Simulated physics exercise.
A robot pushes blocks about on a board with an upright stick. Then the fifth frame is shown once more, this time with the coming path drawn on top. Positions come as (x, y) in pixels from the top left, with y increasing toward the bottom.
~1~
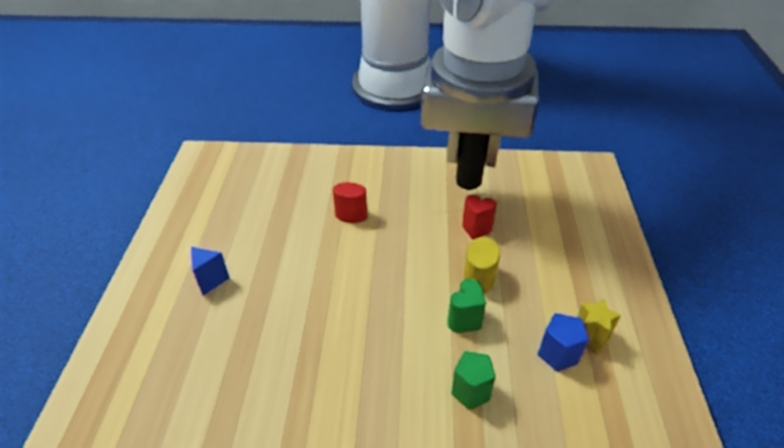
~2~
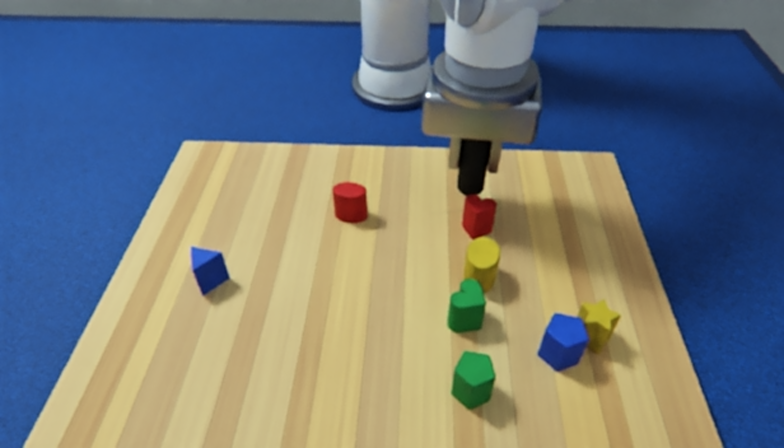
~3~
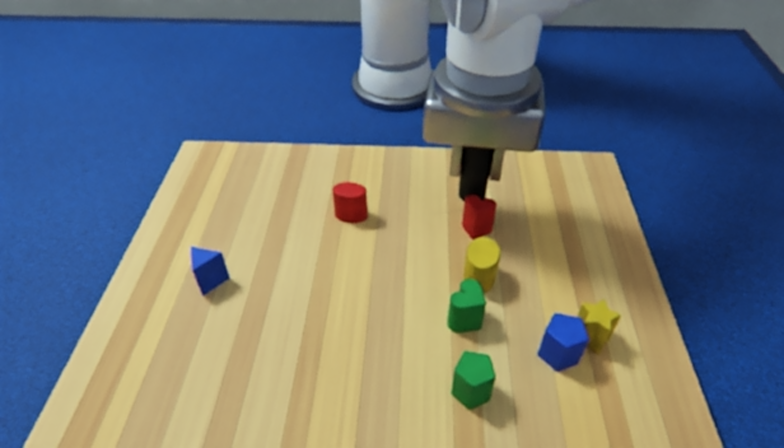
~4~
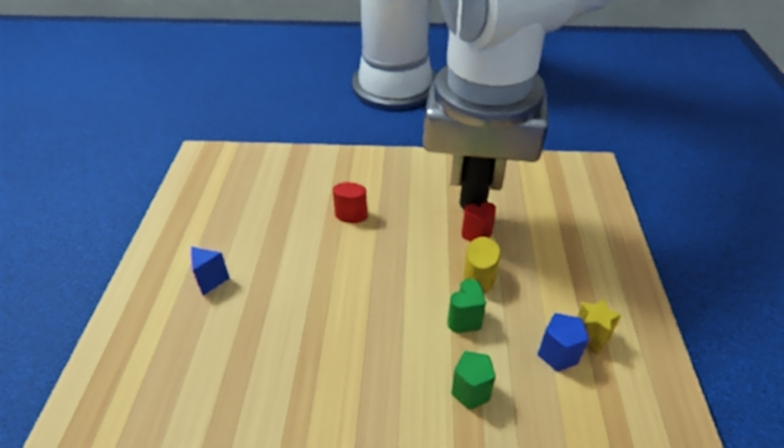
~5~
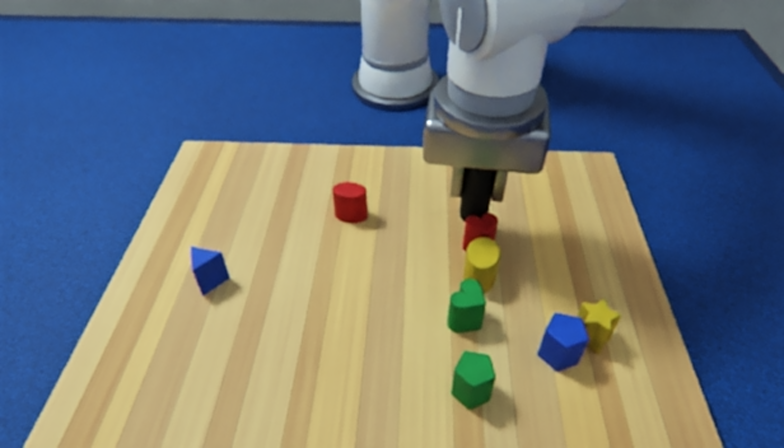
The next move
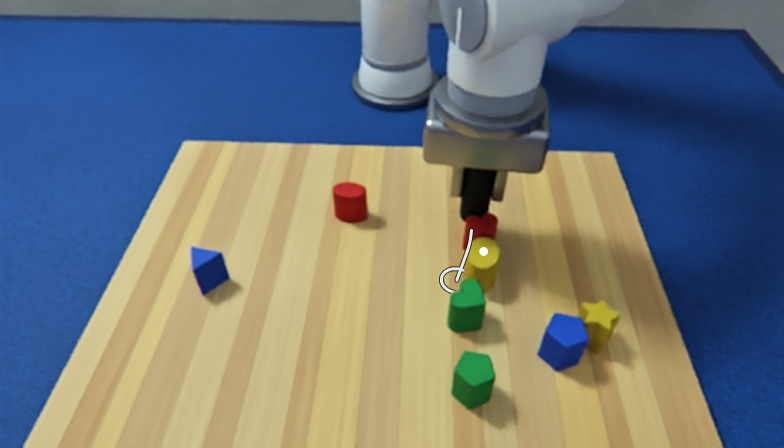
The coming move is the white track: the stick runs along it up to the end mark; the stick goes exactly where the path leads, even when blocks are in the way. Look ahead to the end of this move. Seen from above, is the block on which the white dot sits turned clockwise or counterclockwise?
The sense of turning is clockwise.
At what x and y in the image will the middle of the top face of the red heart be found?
I'd expect the centre of its top face to be at (494, 241).
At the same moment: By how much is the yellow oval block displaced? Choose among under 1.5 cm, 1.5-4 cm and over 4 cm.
Distance: Between 1.5 and 4 cm.
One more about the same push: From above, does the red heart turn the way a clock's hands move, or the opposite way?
Looking down, my answer is that the red heart rotates anticlockwise.
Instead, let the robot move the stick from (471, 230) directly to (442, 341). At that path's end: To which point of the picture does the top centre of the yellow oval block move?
I'd say the yellow oval block ends with its top centre at (494, 268).
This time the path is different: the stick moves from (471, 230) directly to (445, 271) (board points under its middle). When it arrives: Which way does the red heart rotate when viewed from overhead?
Viewed from above, counterclockwise.
Path on the board, from (471, 230) over (466, 255) to (457, 280); the dot is on the yellow oval block.
On the path given first. Halfway along, stick at (468, 242); red heart at (494, 239), turned 45° anticlockwise; yellow oval block at (490, 264), turned 45° clockwise.
At the end, stick at (458, 267); green heart in place; red heart at (494, 241), turned 60° anticlockwise; yellow oval block at (493, 267), turned 50° clockwise.
